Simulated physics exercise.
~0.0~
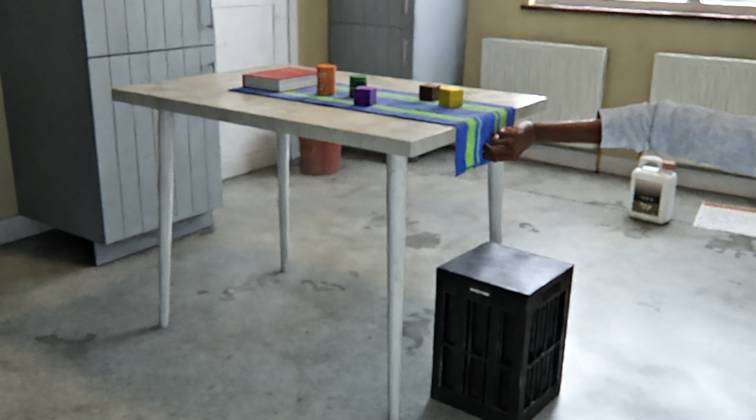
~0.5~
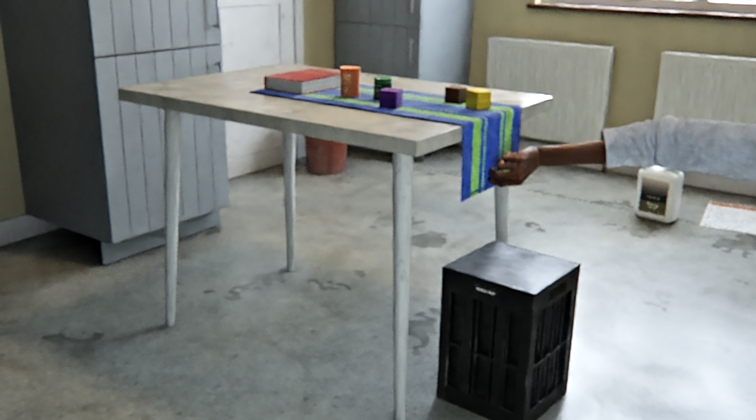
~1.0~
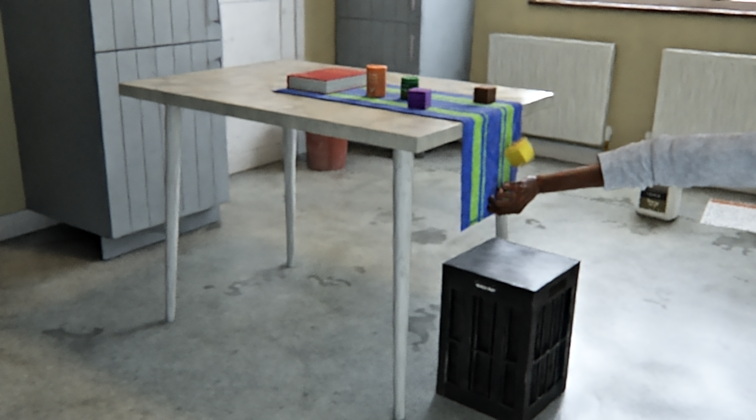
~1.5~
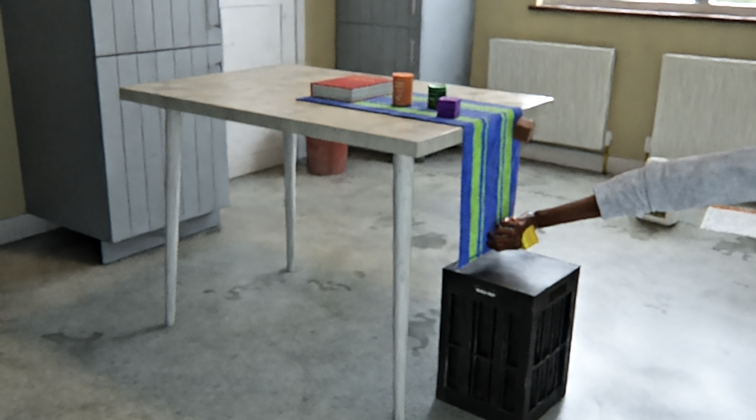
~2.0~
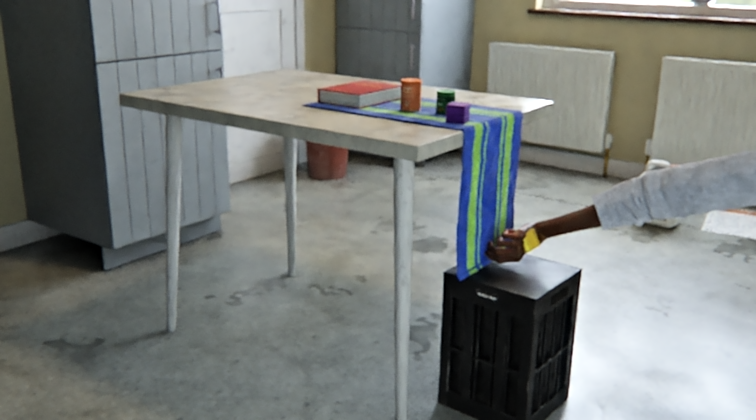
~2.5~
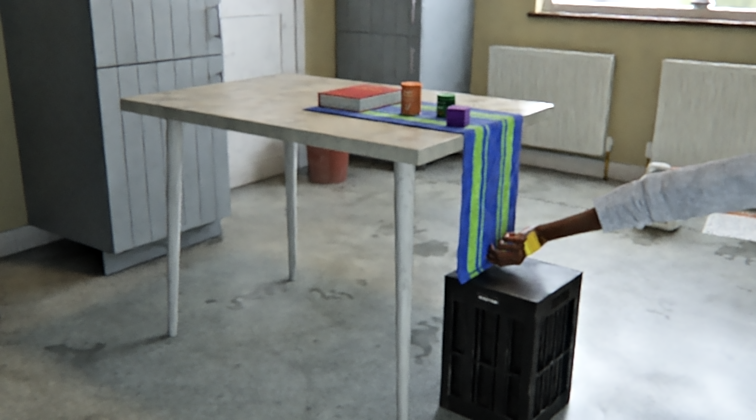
A hand reaching in from the right slowly pulls the hanging end of a blue and green striped cloth on a pale table, seen from slightly above in a gently swaying view of a grey-floored room. On the cloth sit a red book, an orange pot, a green pot and purple, brown and yellow cubes, with a black crate below. Everything rides rightward as the cloth slides. The yellow cube tumbles over the edge first, then the brown one follows. The cloth's end reaches the crate and stops, with the book, both pots and purple cube still on top.
